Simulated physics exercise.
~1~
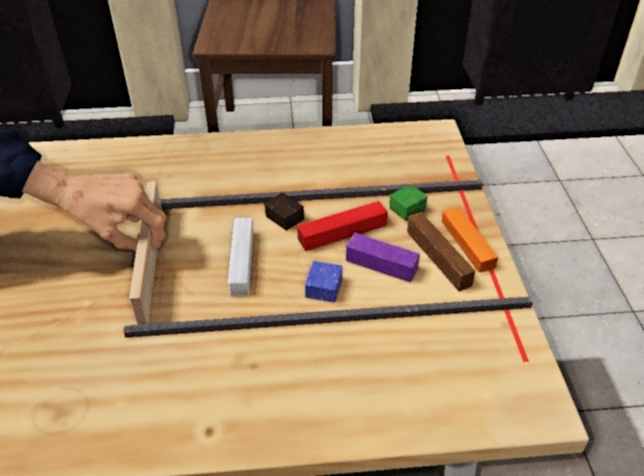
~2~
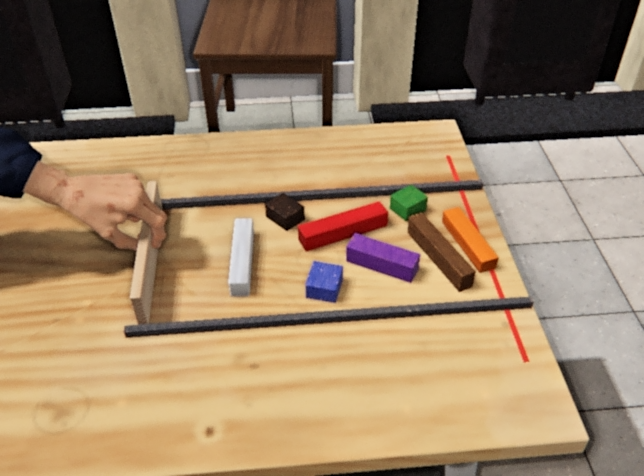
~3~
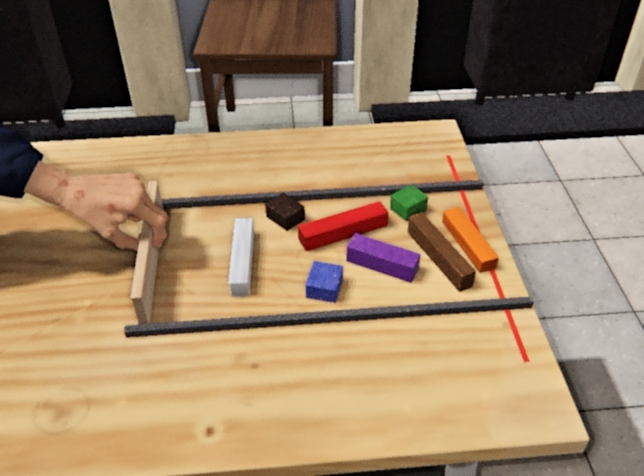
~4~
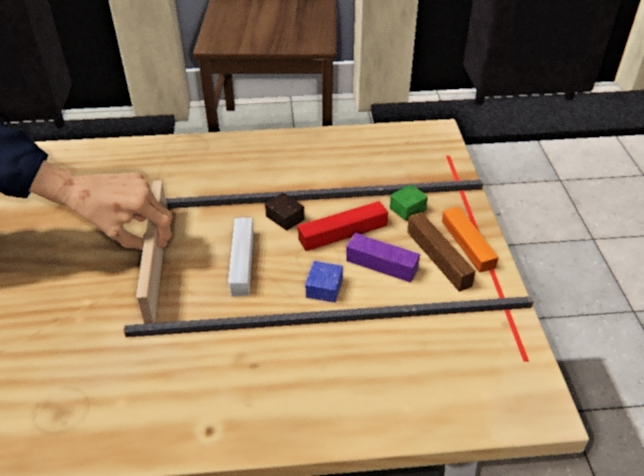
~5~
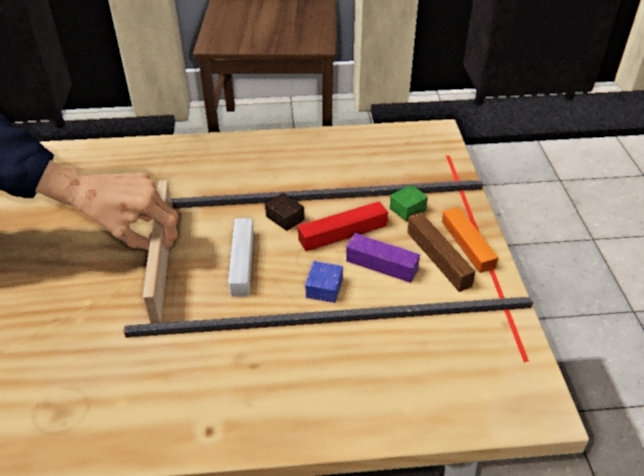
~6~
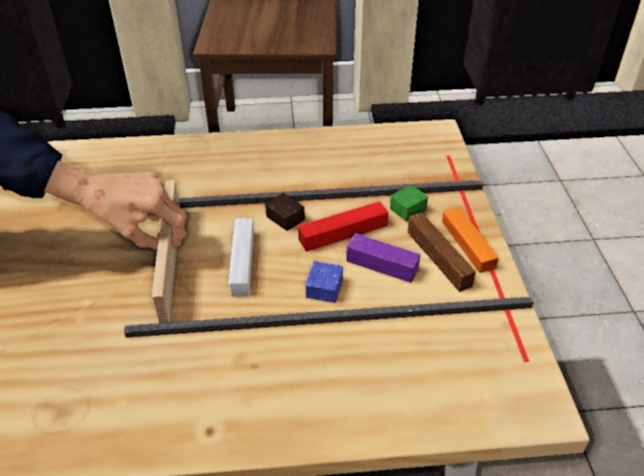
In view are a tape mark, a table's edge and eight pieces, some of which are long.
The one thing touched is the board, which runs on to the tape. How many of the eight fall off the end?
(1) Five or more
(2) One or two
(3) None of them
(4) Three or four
The answer is 1.
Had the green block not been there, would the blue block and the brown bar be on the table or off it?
The blue block stays on, the brown bar falls.
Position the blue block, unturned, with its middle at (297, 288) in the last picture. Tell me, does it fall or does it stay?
The blue block stays put.
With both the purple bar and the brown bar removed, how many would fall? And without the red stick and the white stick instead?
Count: 4 (first case); 4 (second).
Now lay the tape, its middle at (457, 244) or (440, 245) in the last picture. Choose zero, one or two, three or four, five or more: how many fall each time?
Place by place: Either three or four, then 1 or 2.
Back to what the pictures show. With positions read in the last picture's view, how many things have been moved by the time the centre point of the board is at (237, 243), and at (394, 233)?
First 1, after that 8.
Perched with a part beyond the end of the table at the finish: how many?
The answer comes to 2.
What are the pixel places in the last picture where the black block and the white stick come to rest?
Positions - first (485, 194), then (492, 238).
A little later, none off yet; orange stick at rest near (469, 239); brown bar at rest near (440, 251); green block at rest near (409, 203).
Next, none off yet; orange stick moving near (474, 241); brown bar shifted a little near (460, 255); green block shifted well along near (487, 193).
When it is over, the number that fall off is five or more; down, red stick, purple bar, green block, brown bar and orange stick.
